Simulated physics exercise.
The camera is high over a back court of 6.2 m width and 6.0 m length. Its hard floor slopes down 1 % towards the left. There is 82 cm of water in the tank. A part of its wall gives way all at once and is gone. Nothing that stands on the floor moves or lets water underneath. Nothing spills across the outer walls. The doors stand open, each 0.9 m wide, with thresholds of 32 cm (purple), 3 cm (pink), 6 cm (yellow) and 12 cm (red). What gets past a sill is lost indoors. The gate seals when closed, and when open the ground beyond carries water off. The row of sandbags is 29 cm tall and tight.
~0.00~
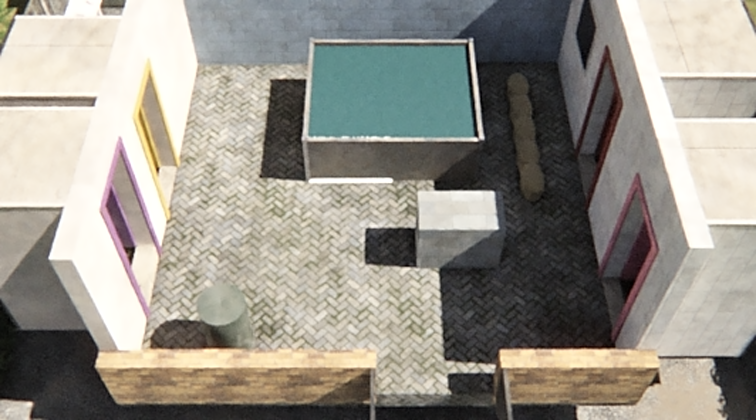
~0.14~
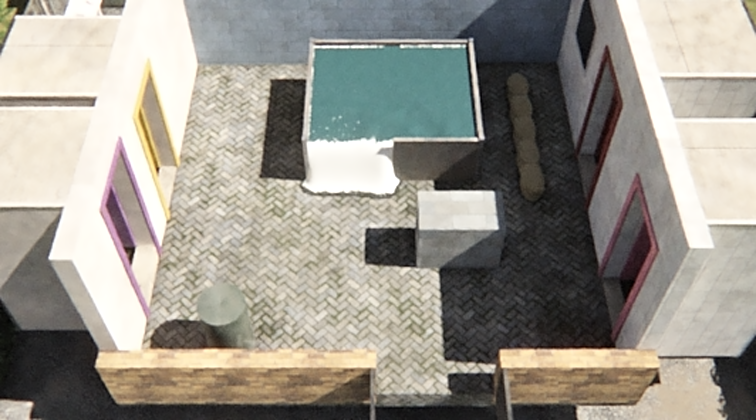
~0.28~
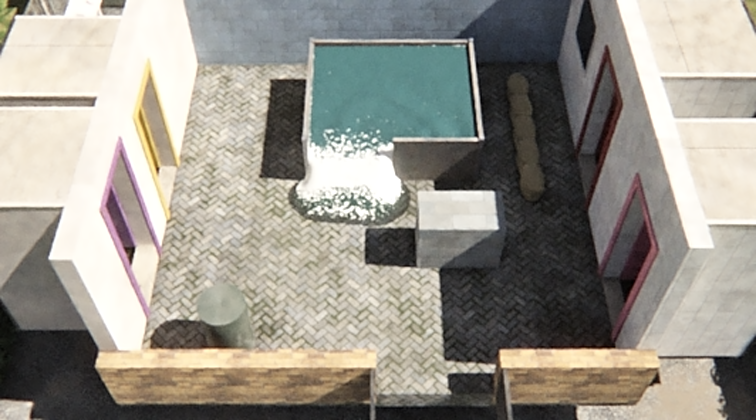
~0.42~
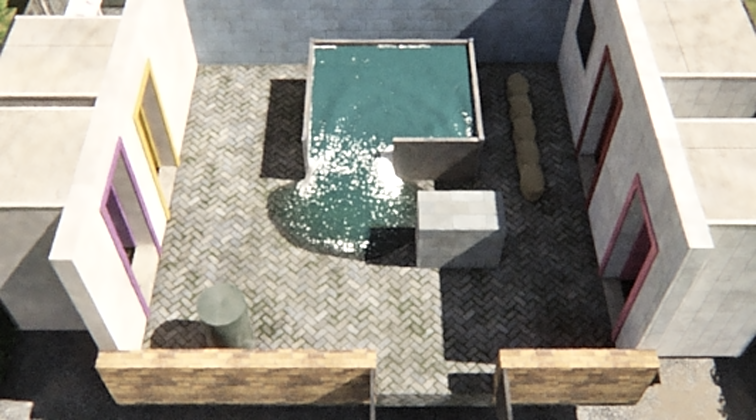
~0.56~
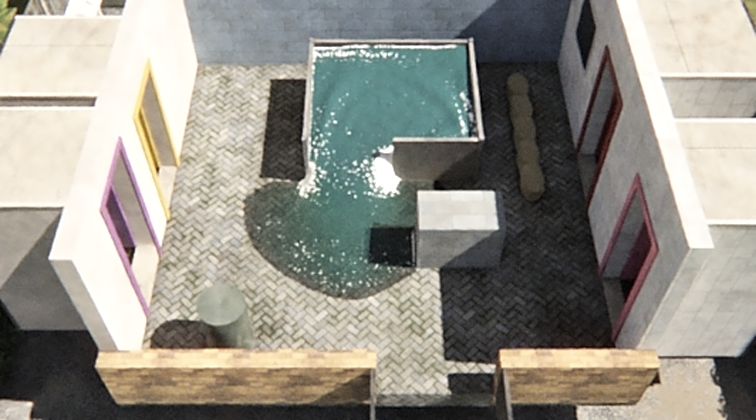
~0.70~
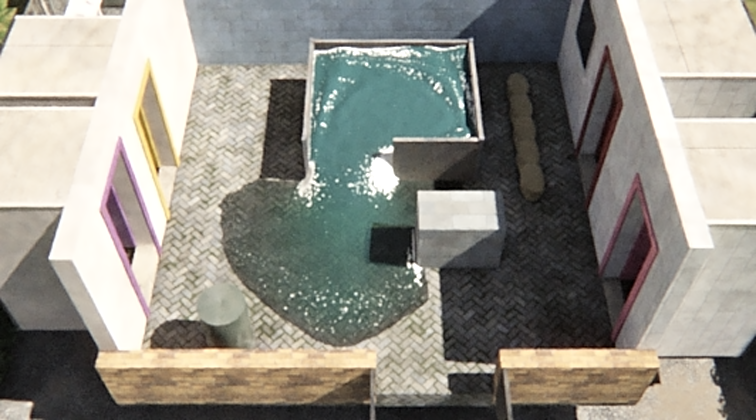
In a walled courtyard, water bursts from a tank's broken front and spreads across the paving.
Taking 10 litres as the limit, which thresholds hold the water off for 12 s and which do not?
Door by door: At the purple door it keeps below the limit; at the pink door it exceeds the limit; at the yellow door it passes the limit; at the red door it does not reach the limit.
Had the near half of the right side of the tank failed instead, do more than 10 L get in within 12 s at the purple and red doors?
Against that limit: Purple below, red over.
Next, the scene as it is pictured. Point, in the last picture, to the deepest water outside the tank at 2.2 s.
At about (164, 377).
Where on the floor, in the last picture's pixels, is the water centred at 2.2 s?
Near (352, 193).
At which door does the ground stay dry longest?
The pink one.
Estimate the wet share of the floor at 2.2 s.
Near 45 per cent is wet.
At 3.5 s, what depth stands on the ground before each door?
In cm: Purple 26, pink 1, yellow 8, red 1.
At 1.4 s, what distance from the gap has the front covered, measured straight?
Some 4.0 m out.
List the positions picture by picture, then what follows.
In the first picture, the tank at (392, 91) is whole and still, 82 cm deep.
In the second picture, water pours out at (351, 164) and has run 0.7 m, to (304, 183); typically 9 cm deep outside, 82 cm at the tank's back.
In the third picture, the front is at (390, 217), 1.0 m from the gap at (351, 166); 1.1 m2 of floor is under water; 82 cm left at the back of the tank.
In the fourth picture, the front is at (378, 254), 1.5 m from the gap at (351, 168); 2.5 m2 of floor is under water; 82 cm left at the back of the tank.
In the fifth picture, water pours out at (351, 168) and has run 2.1 m, to (365, 293); typically 7 cm deep outside, 78 cm at the tank's back.
In the sixth picture, water pours out at (351, 167) and has run 2.8 m, to (333, 339); typically 6 cm deep outside, 69 cm at the tank's back.
After 1.4 s water covers 40 % of the floor and is deepest (49 cm) near (327, 183); purple door 4 cm at the sill, 0 L in, pink door not reached, yellow door not reached, red door not reached.
After 2.2 s water covers 45 % of the floor and is deepest (52 cm) near (164, 377); purple door 20 cm at the sill, 0 L in, pink door not reached, yellow door 3 cm at the sill, 0 L in, red door 3 cm at the sill, 0 L in.
After 3.5 s water covers 45 % of the floor and is deepest (30 cm) near (262, 377); purple door 26 cm at the sill, 1 L in, pink door not reached, yellow door 8 cm at the sill, 0 L in, red door 1 cm at the sill, 0 L in.
After 7.0 s water covers 85 % of the floor and is deepest (21 cm) near (136, 378); purple door 17 cm at the sill, 2 L in, pink door 11 cm at the sill, 49 L in, yellow door 10 cm at the sill, 46 L in, red door 3 cm at the sill, 0 L in.
After 12.0 s water covers 95 % of the floor and is deepest (14 cm) near (136, 378); purple door 12 cm at the sill, 2 L in, pink door 6 cm at the sill, 135 L in, yellow door 9 cm at the sill, 71 L in, red door 9 cm at the sill, 0 L in.
